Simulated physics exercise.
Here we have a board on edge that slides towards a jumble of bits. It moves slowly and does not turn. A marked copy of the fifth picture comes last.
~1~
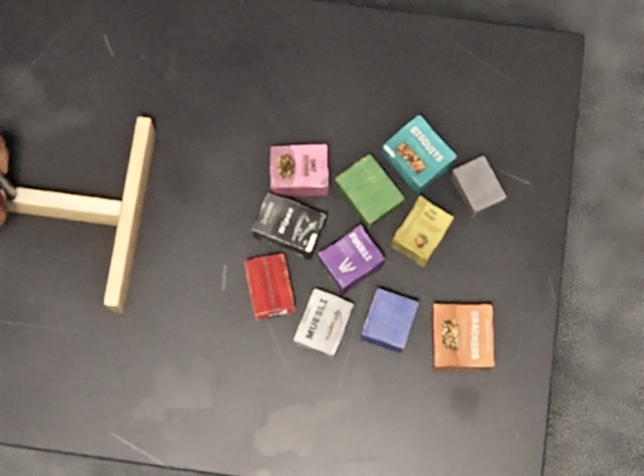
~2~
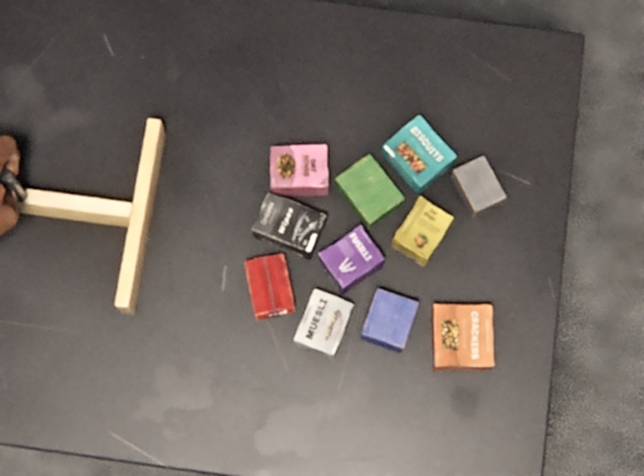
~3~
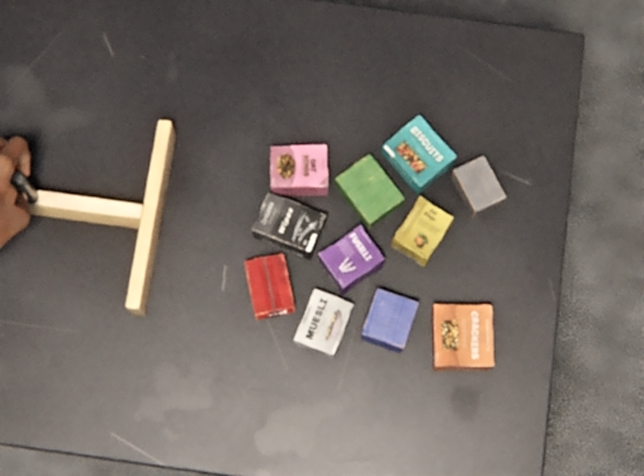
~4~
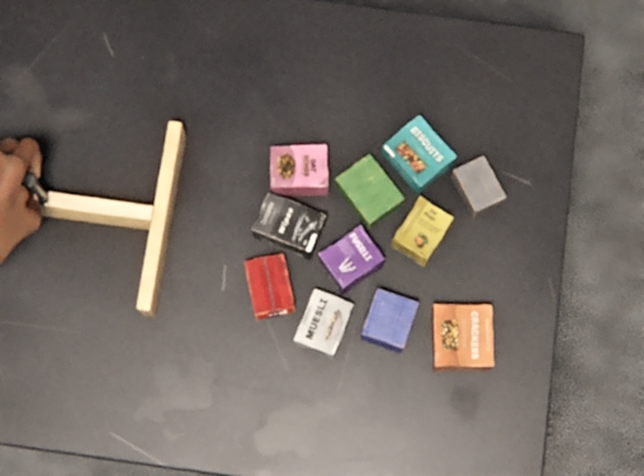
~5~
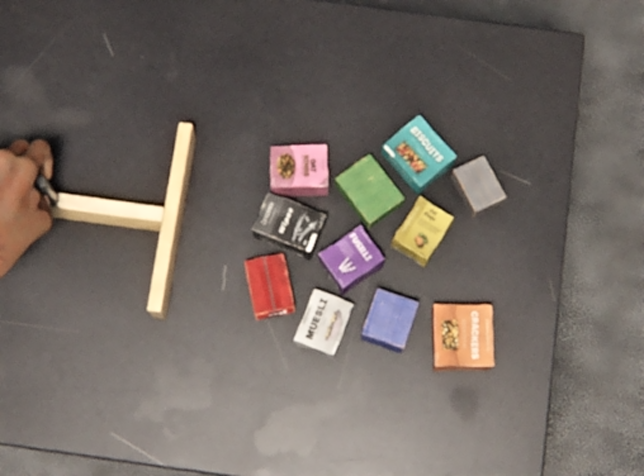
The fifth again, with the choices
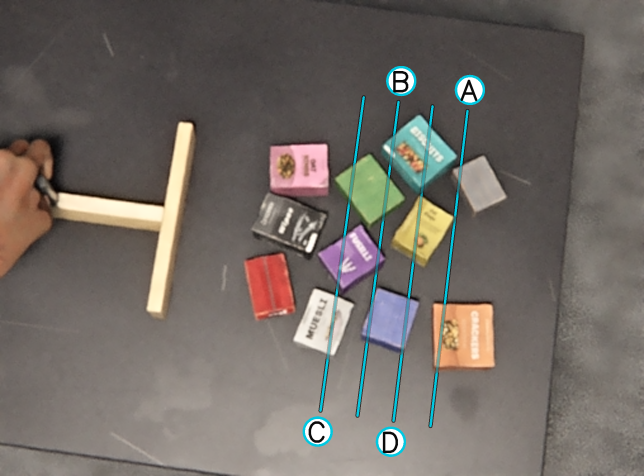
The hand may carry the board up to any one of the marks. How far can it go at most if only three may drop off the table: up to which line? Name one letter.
Line A.
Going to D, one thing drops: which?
It is the orange box.
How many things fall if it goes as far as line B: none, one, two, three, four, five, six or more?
In all, none.
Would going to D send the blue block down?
By then, no.
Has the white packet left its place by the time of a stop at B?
Yes.
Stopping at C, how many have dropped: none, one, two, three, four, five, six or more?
The count is none.
On the copy, A at (450, 264); B at (379, 254); C at (343, 249); D at (414, 259).
On A. First, board (270, 229); white packet (329, 325); red box (290, 292).
Then, board (371, 242); orange box (525, 349); grey block (504, 186).
Finally, board (448, 253); orange box over the edge; yellow box over the edge; three fallen.
By contrast, B is within the limit but short; C is within the limit but short; D is within the limit but short.
